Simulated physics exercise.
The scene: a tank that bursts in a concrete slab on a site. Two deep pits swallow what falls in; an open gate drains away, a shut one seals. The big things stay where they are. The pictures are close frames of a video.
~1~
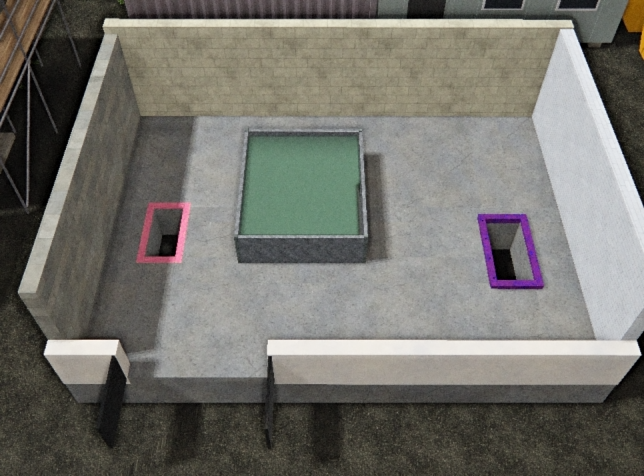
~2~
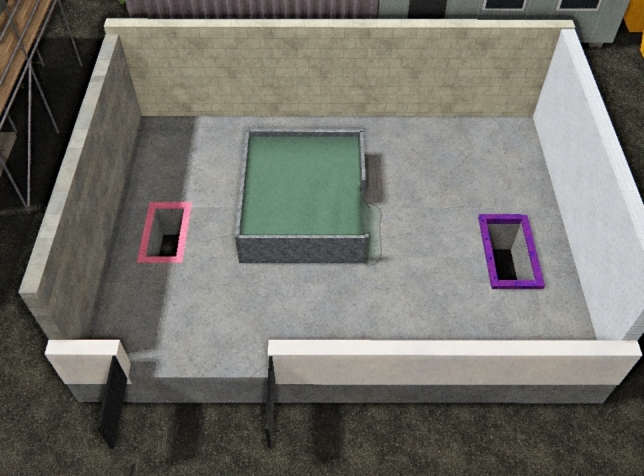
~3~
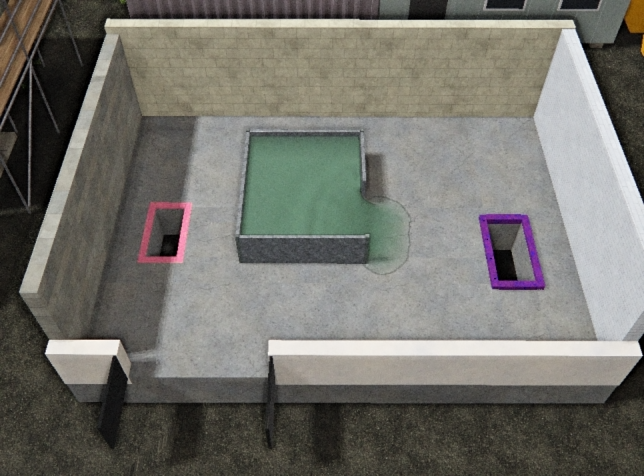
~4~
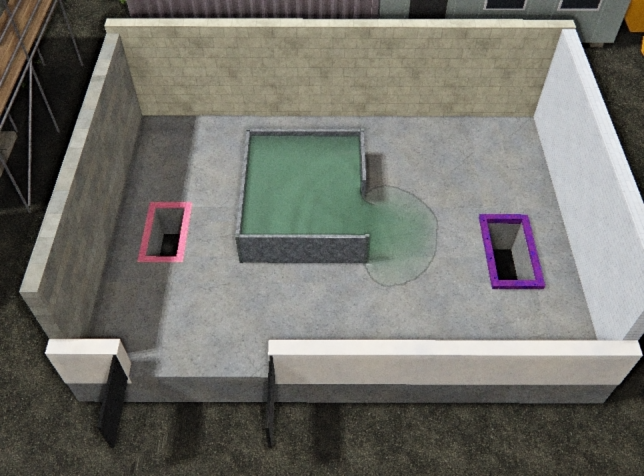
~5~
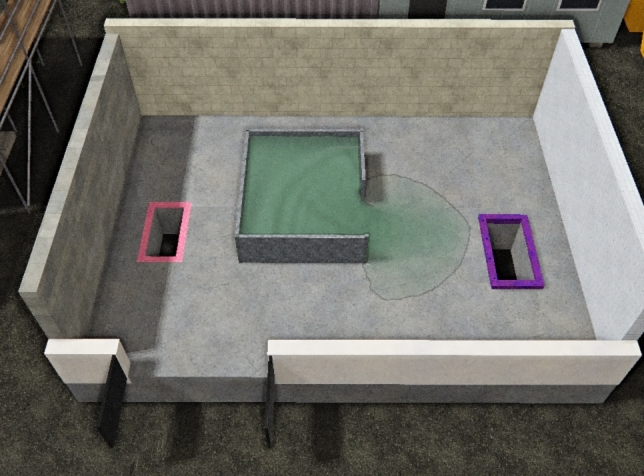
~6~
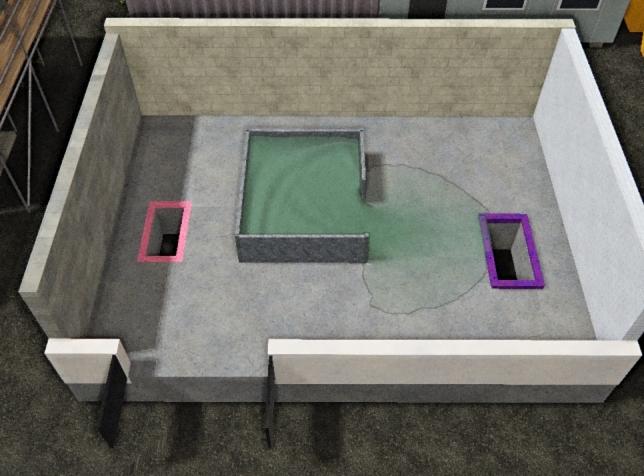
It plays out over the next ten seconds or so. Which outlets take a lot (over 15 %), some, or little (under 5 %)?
One by one: The gate takes less than 5 %; the purple pit takes more than 15 %; the pink pit takes less than 5 %.
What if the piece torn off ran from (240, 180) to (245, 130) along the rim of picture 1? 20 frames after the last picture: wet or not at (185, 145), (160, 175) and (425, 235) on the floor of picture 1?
In that order: Wet, awash, clear.
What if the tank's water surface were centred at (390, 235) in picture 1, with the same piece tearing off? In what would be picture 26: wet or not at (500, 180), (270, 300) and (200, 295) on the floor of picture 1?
In turn: Wet, dry, clear.
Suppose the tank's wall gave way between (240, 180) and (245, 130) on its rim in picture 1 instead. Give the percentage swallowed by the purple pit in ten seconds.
In per cent: Purple 0.
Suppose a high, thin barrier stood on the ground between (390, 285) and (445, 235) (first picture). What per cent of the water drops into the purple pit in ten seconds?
In per cent: Purple 2.
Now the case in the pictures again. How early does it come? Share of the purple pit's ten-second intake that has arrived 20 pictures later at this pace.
Roughly 75 per cent.
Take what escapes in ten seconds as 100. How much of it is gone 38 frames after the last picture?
Some 95 per cent.
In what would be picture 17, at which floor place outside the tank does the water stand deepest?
Near (598, 363).
A moment on, water covers 25 % of the floor; the gate 0 %, the purple pit 4 %, the pink pit 0 %.
Next, water covers 35 % of the floor; the gate 0 %, the purple pit 10 %, the pink pit 0 %.
Then, water covers 40 % of the floor; the gate 0 %, the purple pit 16 %, the pink pit 0 %.
Later, water covers 55 % of the floor; the gate 0 %, the purple pit 21 %, the pink pit 0 %.
In the end, water covers 85 % of the floor; the gate 0 %, the purple pit 22 %, the pink pit 0 %.
